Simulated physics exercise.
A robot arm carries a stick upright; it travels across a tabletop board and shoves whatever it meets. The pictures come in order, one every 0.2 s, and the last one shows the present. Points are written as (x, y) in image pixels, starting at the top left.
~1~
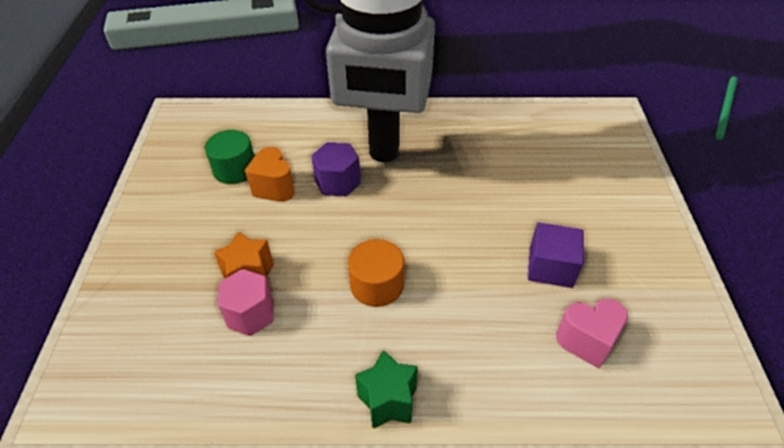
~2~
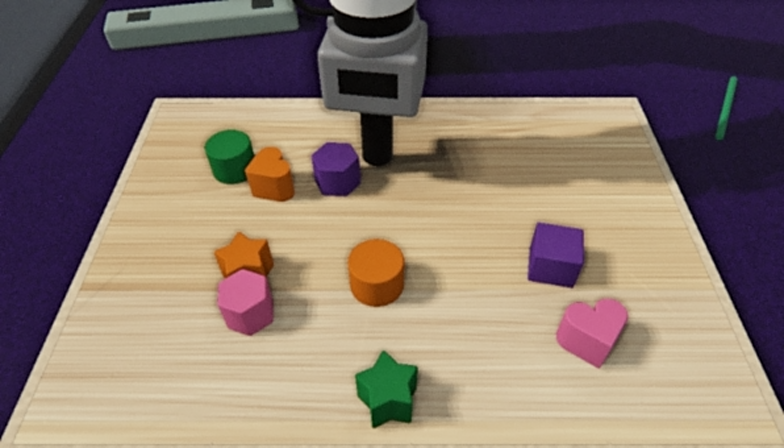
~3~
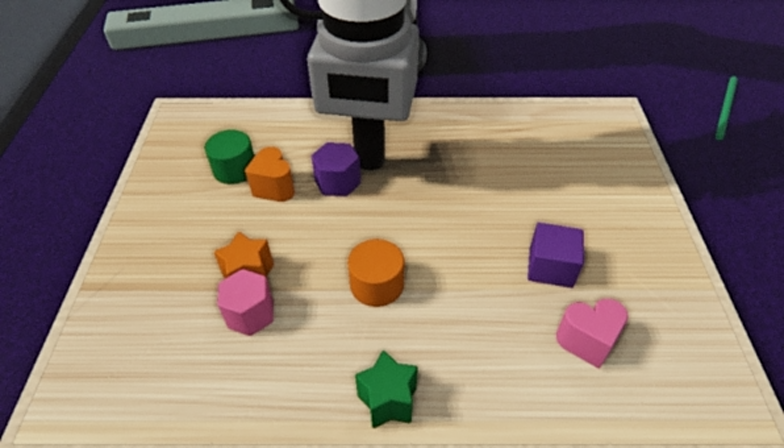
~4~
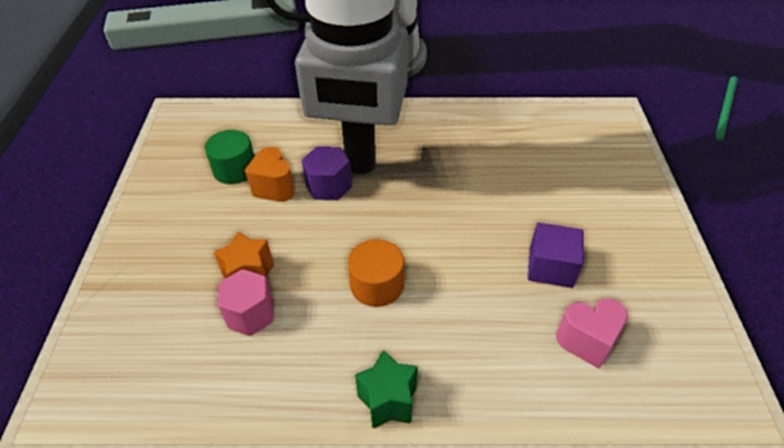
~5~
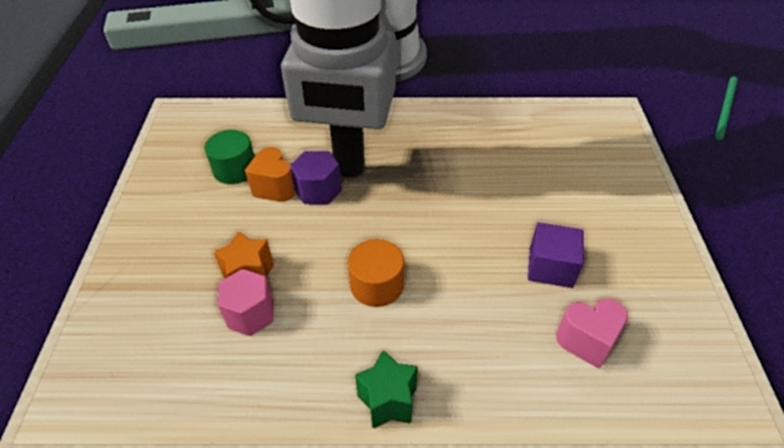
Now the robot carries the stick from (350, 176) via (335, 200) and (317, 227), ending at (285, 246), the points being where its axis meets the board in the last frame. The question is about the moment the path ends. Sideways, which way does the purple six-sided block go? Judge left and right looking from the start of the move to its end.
The answer is right: Facing from the path's start to its end, that's where the purple six-sided block shifts.
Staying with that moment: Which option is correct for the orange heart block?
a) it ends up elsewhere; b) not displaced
The correct letter is a.
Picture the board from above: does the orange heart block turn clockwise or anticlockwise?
It swings round clockwise.
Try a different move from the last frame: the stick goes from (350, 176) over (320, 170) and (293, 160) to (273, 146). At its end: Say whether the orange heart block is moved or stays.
It gets moved.
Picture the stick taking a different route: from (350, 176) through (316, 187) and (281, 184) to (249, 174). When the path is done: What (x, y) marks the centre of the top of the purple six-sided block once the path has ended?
Its top middle is near (270, 188).
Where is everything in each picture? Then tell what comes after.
The first frame shows stick's lower end at (384, 153); orange star-shaped block at (241, 251); orange heart block at (269, 162); purple six-sided block at (335, 155).
The second frame shows stick at (378, 156); blocks still.
The third frame shows stick at (370, 160); blocks still.
The fourth frame shows stick at (361, 164); purple six-sided block at (326, 159).
The fifth frame shows stick at (350, 167); orange star-shaped block at (241, 251); orange heart block at (269, 162); purple six-sided block at (315, 164).
The first path, step by step. One third of the way, stick at (334, 192); orange heart block at (257, 165), turned 35° clockwise; purple six-sided block at (292, 182), turned 30° clockwise.
Two thirds of the way, stick at (315, 219); orange heart block at (255, 165), turned 45° clockwise; purple six-sided block at (271, 194), turned 75° clockwise.
At the end, stick at (283, 238); orange star-shaped block still; orange heart block at (255, 165), turned 45° clockwise; purple six-sided block at (253, 199), turned 125° clockwise.
